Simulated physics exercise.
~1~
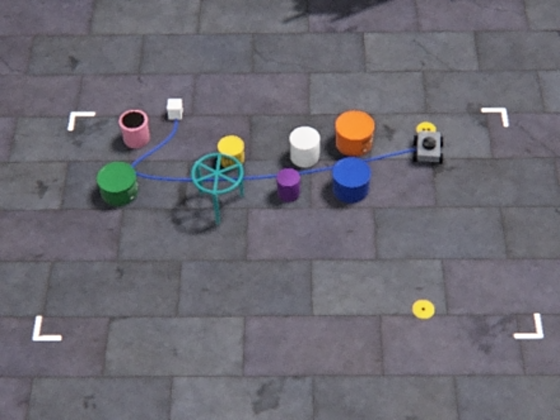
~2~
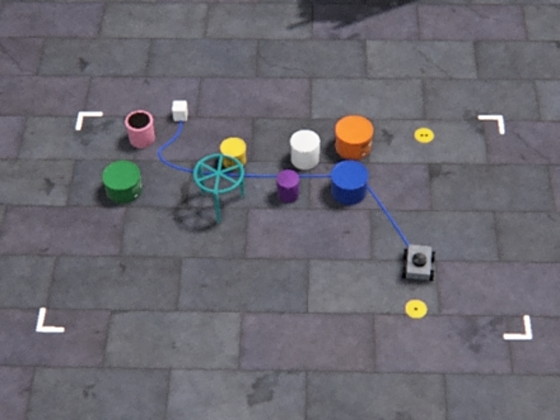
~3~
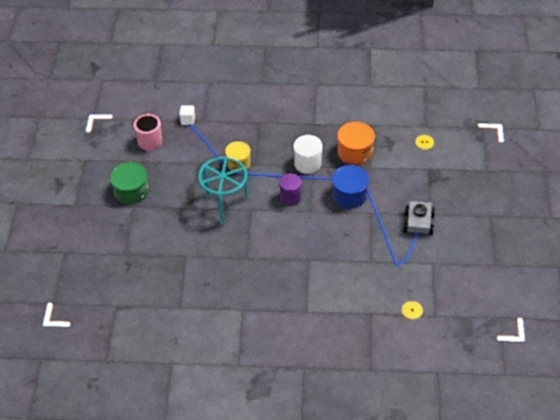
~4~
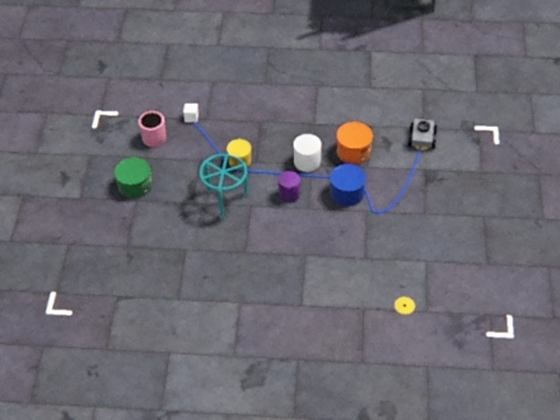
A small grey cart trailing a blue cord rolled down from the upper right toward the lower yellow mark, then went back up to the upper one and stopped, leaving the cord slack while the stool, pot, tubs and buckets stayed put.
